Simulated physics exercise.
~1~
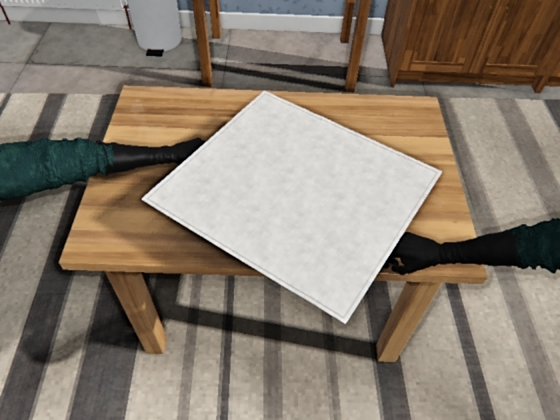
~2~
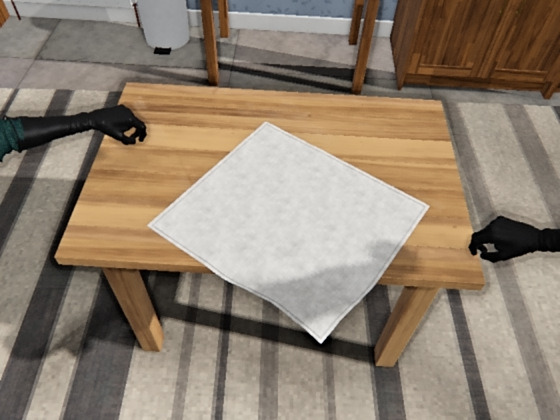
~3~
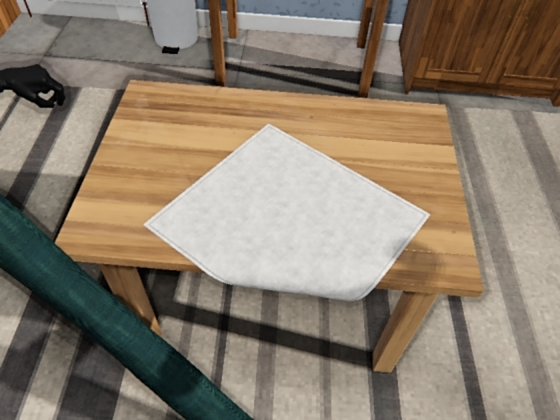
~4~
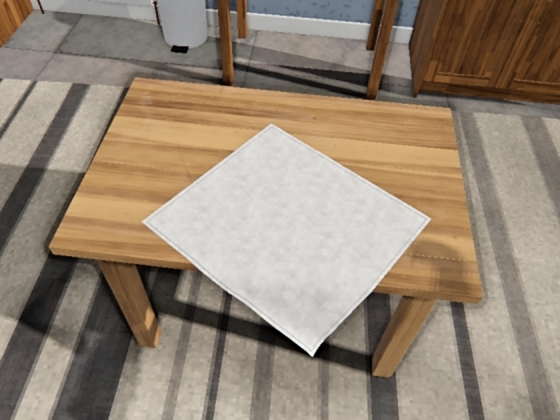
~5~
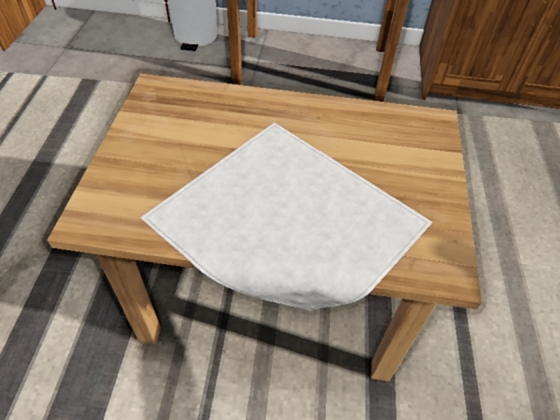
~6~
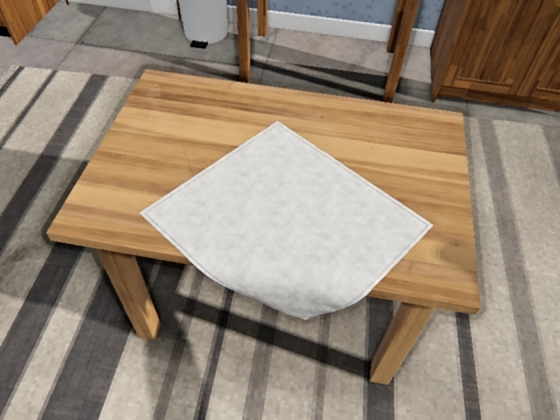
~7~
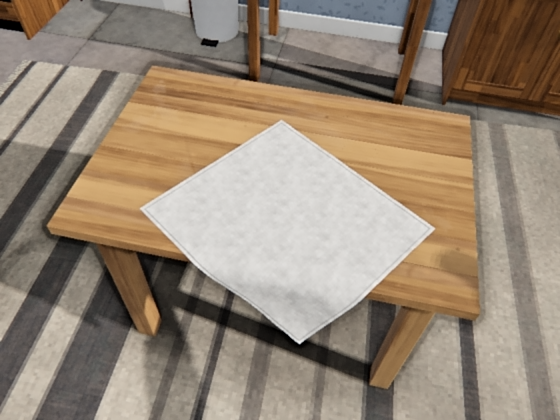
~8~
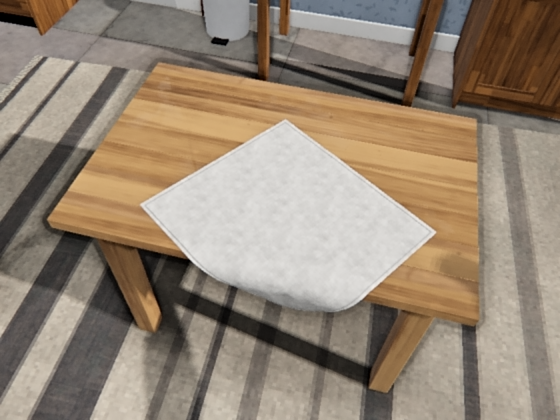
Kitchen table with two gloved hands releasing a white hand towel, its near corner drooping and swaying over the edge, staying on top.
